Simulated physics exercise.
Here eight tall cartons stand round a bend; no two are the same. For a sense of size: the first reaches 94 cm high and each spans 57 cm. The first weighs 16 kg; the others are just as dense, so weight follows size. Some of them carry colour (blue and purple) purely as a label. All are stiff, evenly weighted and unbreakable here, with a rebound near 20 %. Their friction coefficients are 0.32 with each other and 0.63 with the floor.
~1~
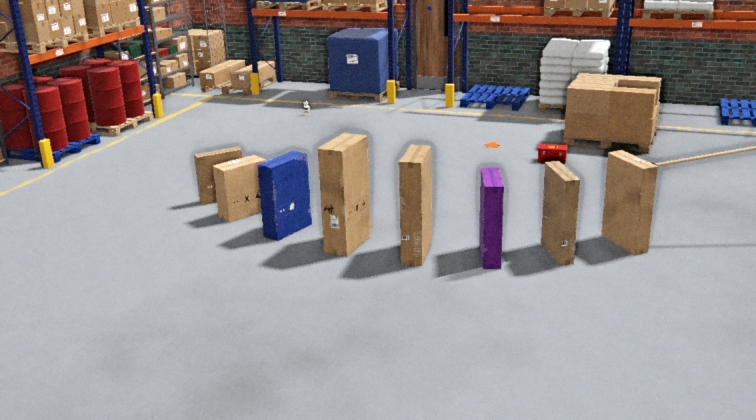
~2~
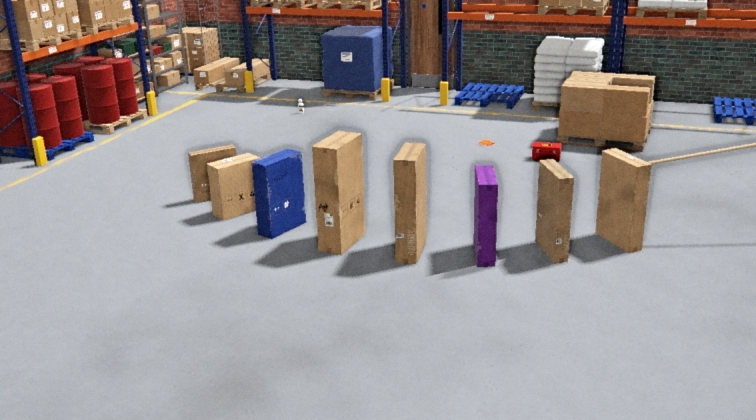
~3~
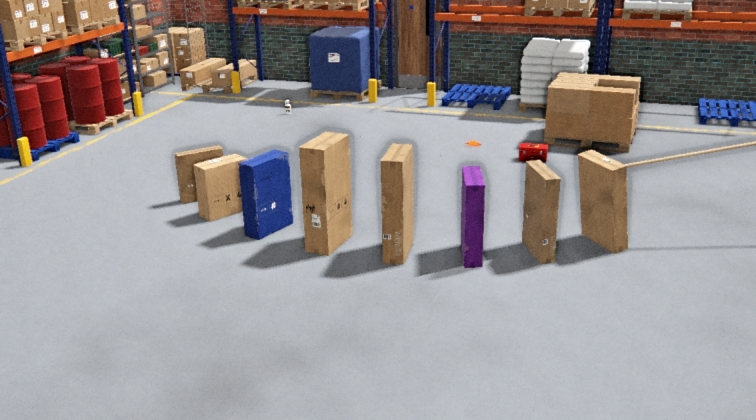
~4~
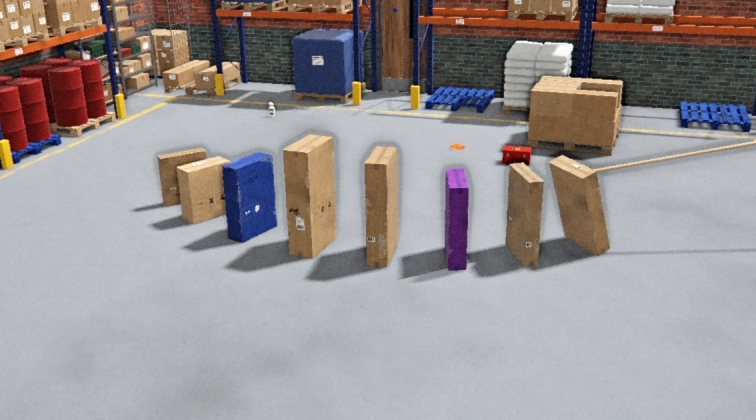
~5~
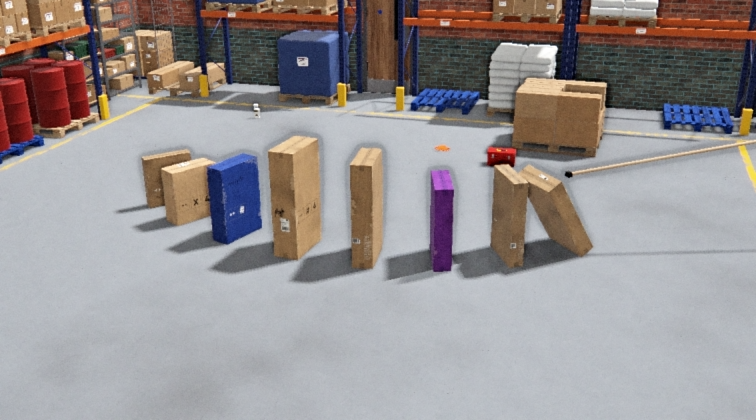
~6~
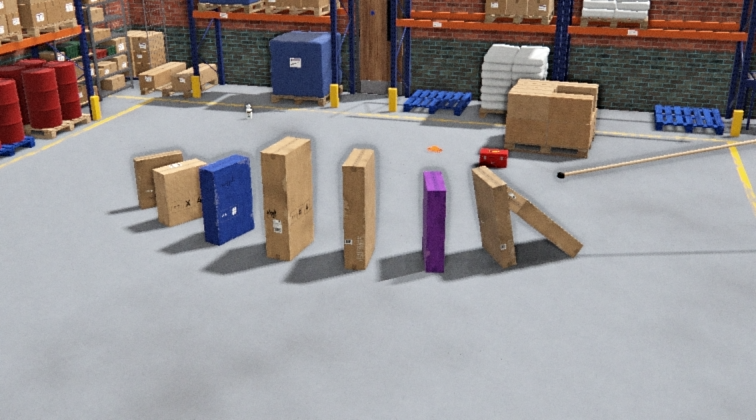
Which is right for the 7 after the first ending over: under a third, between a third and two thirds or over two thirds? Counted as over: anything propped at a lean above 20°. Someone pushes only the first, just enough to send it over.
Above two thirds.
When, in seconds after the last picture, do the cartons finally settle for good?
Close to 2.5 seconds.
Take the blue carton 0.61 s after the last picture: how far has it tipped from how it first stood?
Rotation: Approx. 0°.
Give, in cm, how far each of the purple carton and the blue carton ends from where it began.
Purple ends up some 50 cm away; blue ends up some 60 cm away.
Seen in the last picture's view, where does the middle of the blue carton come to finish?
About pixel (193, 207).
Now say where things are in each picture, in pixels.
In the first picture (each place is the centre of the face we see best; the camera pans a little), pole end 15 cm from the first carton; blue carton (293, 197); purple carton (493, 229); the others all in place.
The second picture shows pole end 24 mm from the first carton; blue carton (287, 195).
The third picture shows pole end pushing; blue carton (274, 196); the others all in place.
The fourth picture shows pole end pushing; blue carton (258, 199); the others all in place.
The fifth picture shows pole end (571, 175) stopped; blue carton (243, 200); the others all in place.
The sixth picture shows pole end (563, 176) stopped; blue carton (235, 202); purple carton (436, 233); steepest lean 10°, the carton at (487, 219); one has shifted.
Then, 0.61 s later than the last frame, 2 of the 7 other cartons over; purple carton tilted 47°.
Then, 1.71 s later than the last frame, 5 of the 7 other cartons over; purple carton tilted 74°; blue carton tilted 43°.
When it is over, 7 of the 7 other cartons over; purple carton tilted 72°; blue carton tilted 71°. That is 100 per cent. Not one is left standing. In pixels of the last frame, middles, purple carton near (389, 241), blue carton near (193, 206).
